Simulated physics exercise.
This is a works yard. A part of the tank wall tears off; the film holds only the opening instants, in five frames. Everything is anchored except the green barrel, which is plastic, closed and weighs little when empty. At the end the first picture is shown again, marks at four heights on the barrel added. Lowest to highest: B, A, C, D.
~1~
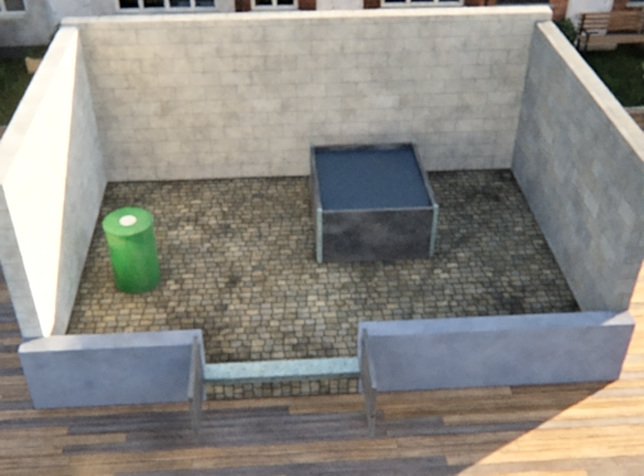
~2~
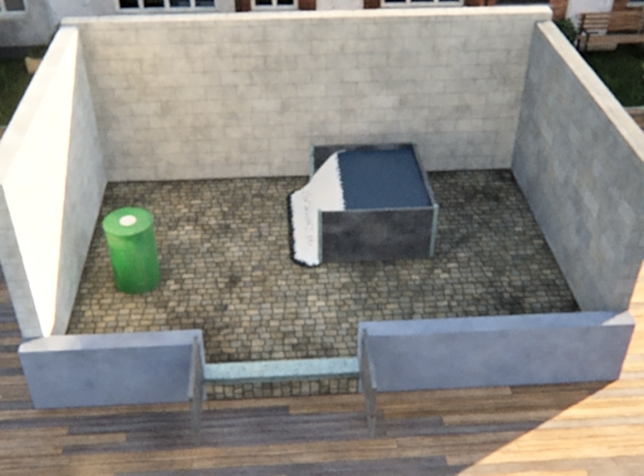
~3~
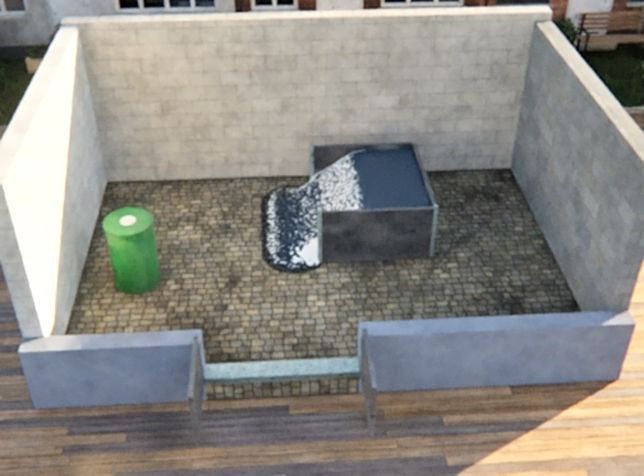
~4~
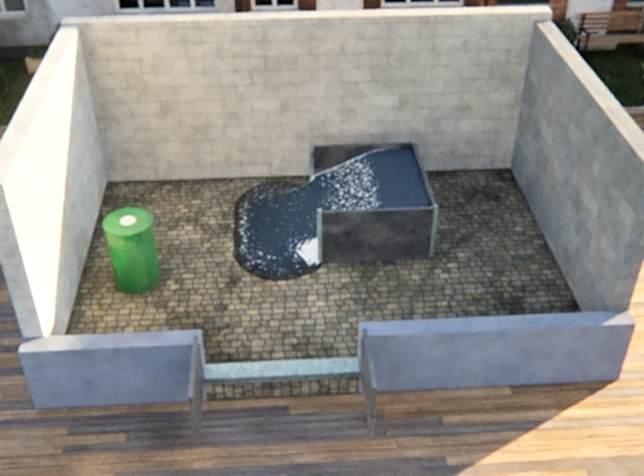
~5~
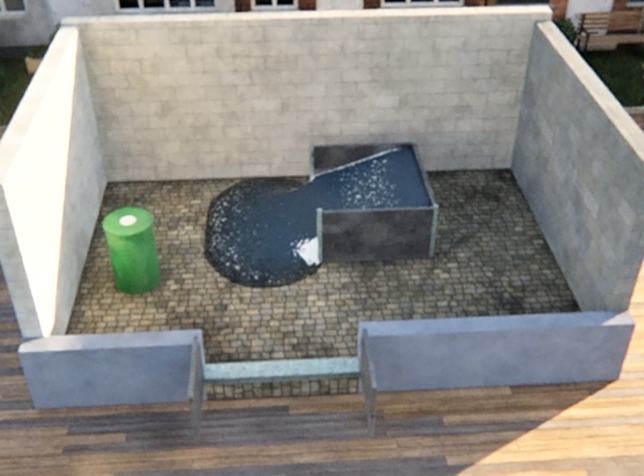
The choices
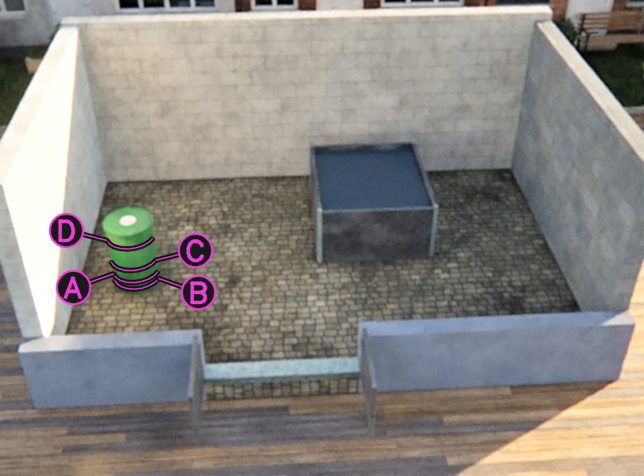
Walled works yard with a green barrel, dark water pouring from the open left side of a tank and spreading leftward across cobbles.
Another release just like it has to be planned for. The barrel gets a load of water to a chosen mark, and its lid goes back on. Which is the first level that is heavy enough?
Use level C.
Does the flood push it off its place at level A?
Yes, it does.
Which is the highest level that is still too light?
That is level A.
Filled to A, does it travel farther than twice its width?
No.
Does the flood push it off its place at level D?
No, not at all.
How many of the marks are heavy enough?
Two of the four.
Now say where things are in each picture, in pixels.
Lid of the green barrel at (128, 221); tank full, its middle at (370, 180); open gate at (281, 329), in the first picture.
In the second picture, 3 % of the ground wet, in view closest to the barrel at (296, 250).
In the third picture, 6 % of the ground wet, in view closest to the barrel at (268, 249).
In the fourth picture, 10 % of the ground wet, in view closest to the barrel at (245, 261).
Lid of the green barrel at (128, 221); 15 % of the ground wet, in view closest to the barrel at (212, 254), in the fifth picture.
On the marked copy, A at (133, 282); B at (134, 289); C at (131, 270); D at (127, 248); from the bottom up B, A, C, D.
With A, it is pushed about its own width away.
With B, it is pushed about 5 times its own width away.
With C, it does not move.
With D, it does not move.
